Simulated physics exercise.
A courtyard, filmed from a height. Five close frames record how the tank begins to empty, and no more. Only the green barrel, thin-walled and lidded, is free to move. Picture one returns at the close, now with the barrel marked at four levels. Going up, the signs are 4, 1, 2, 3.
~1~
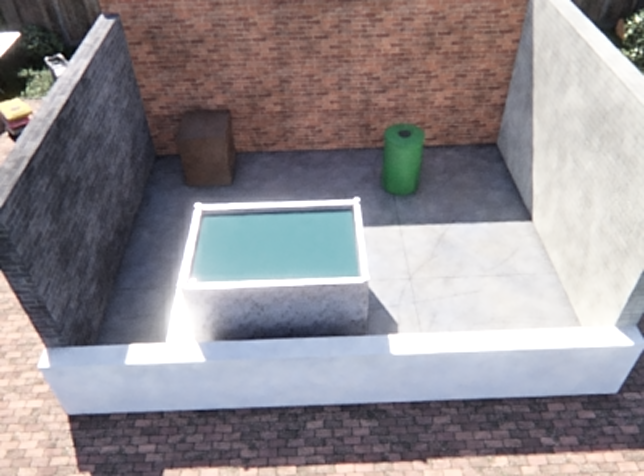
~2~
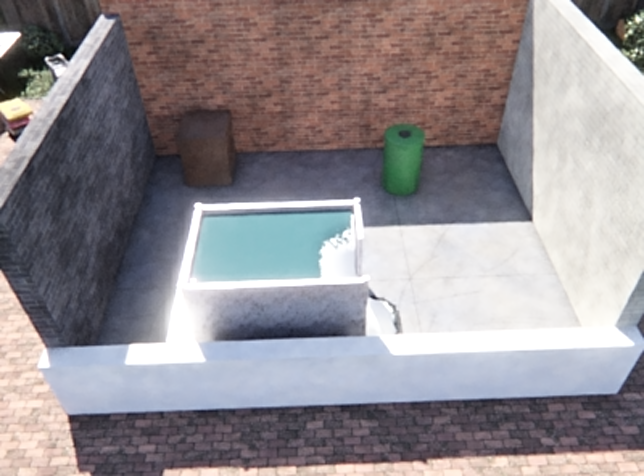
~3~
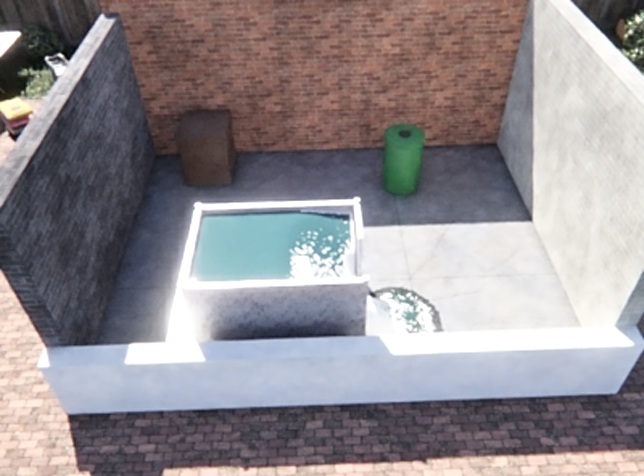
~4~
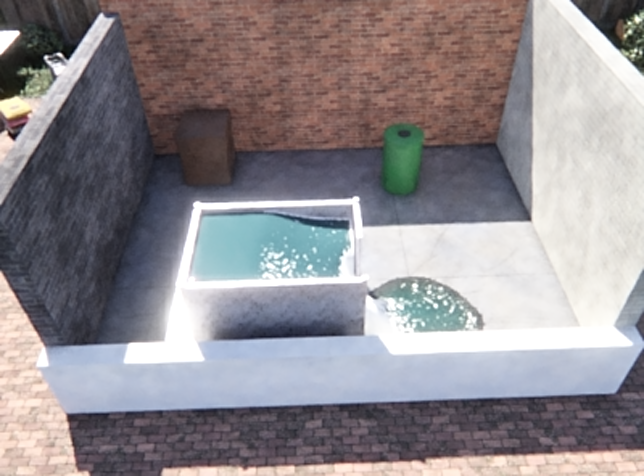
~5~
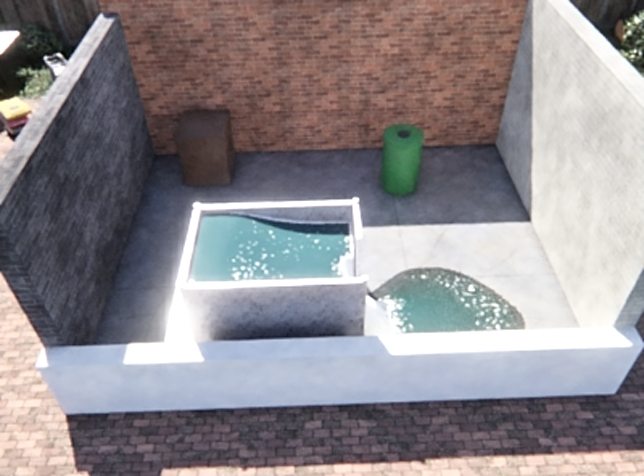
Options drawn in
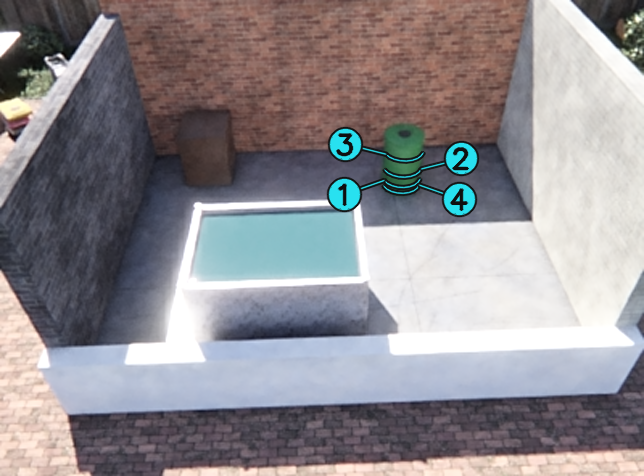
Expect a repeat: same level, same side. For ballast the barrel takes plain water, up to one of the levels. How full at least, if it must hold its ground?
2 is the one.
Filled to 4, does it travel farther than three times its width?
Yes, clearly.
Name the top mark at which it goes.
1 it is.
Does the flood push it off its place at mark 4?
Yes, it does.
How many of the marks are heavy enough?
Two.
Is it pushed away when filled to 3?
No, not at all.
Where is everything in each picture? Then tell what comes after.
Lid of the green barrel at (405, 134); tank full, its middle at (277, 246), in the first frame.
Water covers 2 % of the ground, mostly out of sight from here, in the second frame.
In the third frame, 4 % of the ground under water, its edge towards the barrel at (391, 292).
In the fourth frame, 7 % of the ground under water, its edge towards the barrel at (414, 282).
Lid of the green barrel at (404, 134); 10 % of the ground under water, its edge towards the barrel at (427, 272), in the fifth frame.
In cyan, 1 at (403, 187); 2 at (404, 177); 3 at (406, 161); 4 at (403, 193); from the bottom up 4, 1, 2, 3.
With 1, it is pushed about its own width away.
With 2, it does not move.
With 3, it does not move.
With 4, it is pushed about 7 times its own width away.
